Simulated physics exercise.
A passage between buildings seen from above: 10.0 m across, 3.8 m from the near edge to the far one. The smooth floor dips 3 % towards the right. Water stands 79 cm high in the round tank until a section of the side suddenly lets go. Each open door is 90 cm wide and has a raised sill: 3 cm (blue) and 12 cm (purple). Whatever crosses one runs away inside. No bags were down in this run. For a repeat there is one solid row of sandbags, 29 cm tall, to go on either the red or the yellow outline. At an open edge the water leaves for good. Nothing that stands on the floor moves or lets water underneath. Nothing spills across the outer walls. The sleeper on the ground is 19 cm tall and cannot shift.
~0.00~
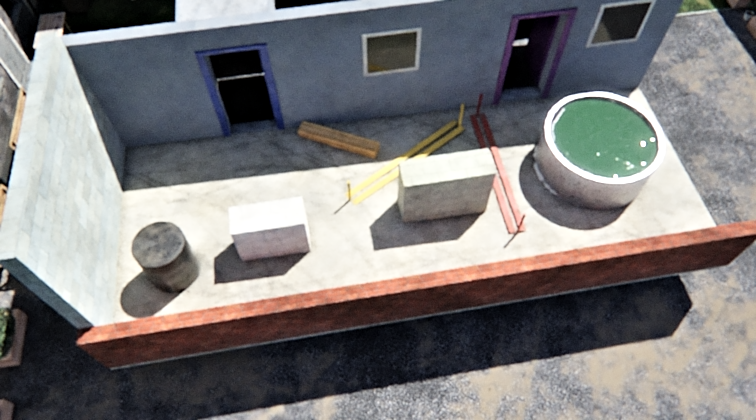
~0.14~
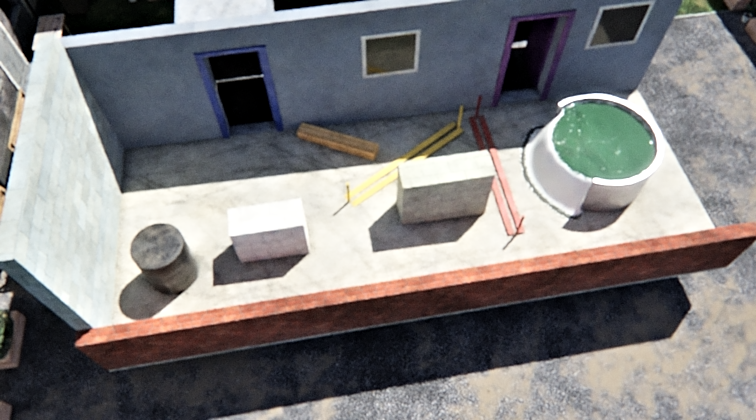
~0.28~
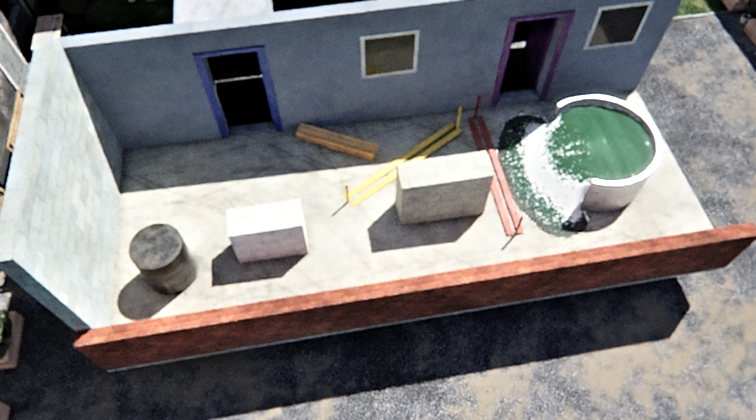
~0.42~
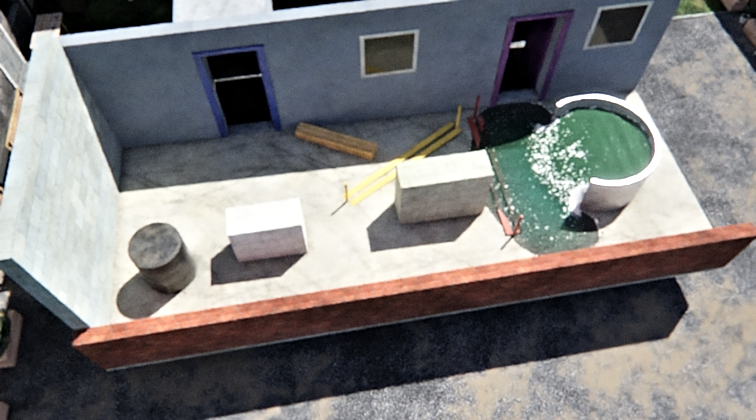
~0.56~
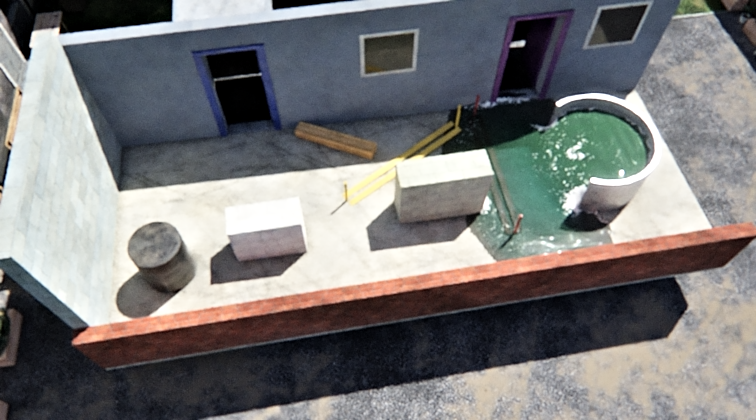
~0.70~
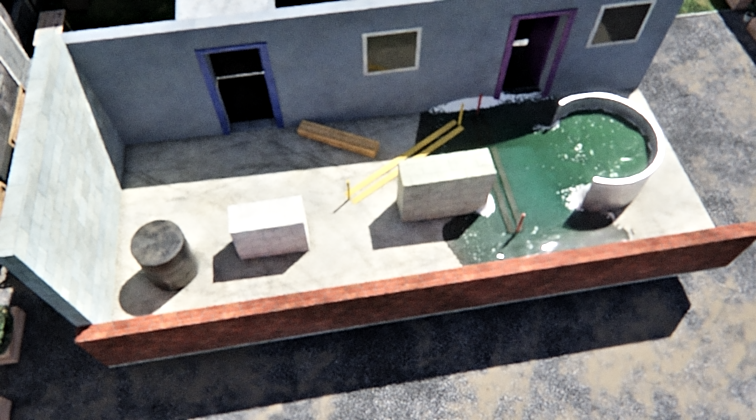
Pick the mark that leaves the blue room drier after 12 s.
Lay them on the red one.
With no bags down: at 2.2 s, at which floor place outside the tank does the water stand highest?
Near (336, 122).
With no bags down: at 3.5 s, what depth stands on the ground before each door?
Depths in cm: Blue 2, purple 4.
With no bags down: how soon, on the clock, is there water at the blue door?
Blue 1.6 s.
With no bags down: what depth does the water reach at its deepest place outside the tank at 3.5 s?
About 24 cm.
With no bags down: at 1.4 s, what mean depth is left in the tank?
Some 31 cm.
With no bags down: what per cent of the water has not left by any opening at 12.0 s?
About 66 per cent.
After 1.4 s water covers 40 % of the floor and is deepest (36 cm) near (491, 197) in the run without bags; in at the blue door, 0 L with no bags, 0 L with the row on red, 0 L on yellow.
After 2.2 s water covers 65 % of the floor and is deepest (42 cm) near (336, 122) in the run without bags; in at the blue door, 0 L with no bags, 0 L with the row on red, 0 L on yellow.
After 3.5 s water covers 90 % of the floor and is deepest (24 cm) near (328, 130) in the run without bags; in at the blue door, 0 L with no bags, 0 L with the row on red, 0 L on yellow.
After 7.0 s water covers 95 % of the floor and is deepest (11 cm) near (549, 98) in the run without bags; in at the blue door, 5 L with no bags, 0 L with the row on red, 7 L on yellow.
After 12.0 s water covers 70 % of the floor and is deepest (12 cm) near (620, 263) in the run without bags; in at the blue door, 29 L with no bags, 0 L with the row on red, 20 L on yellow.
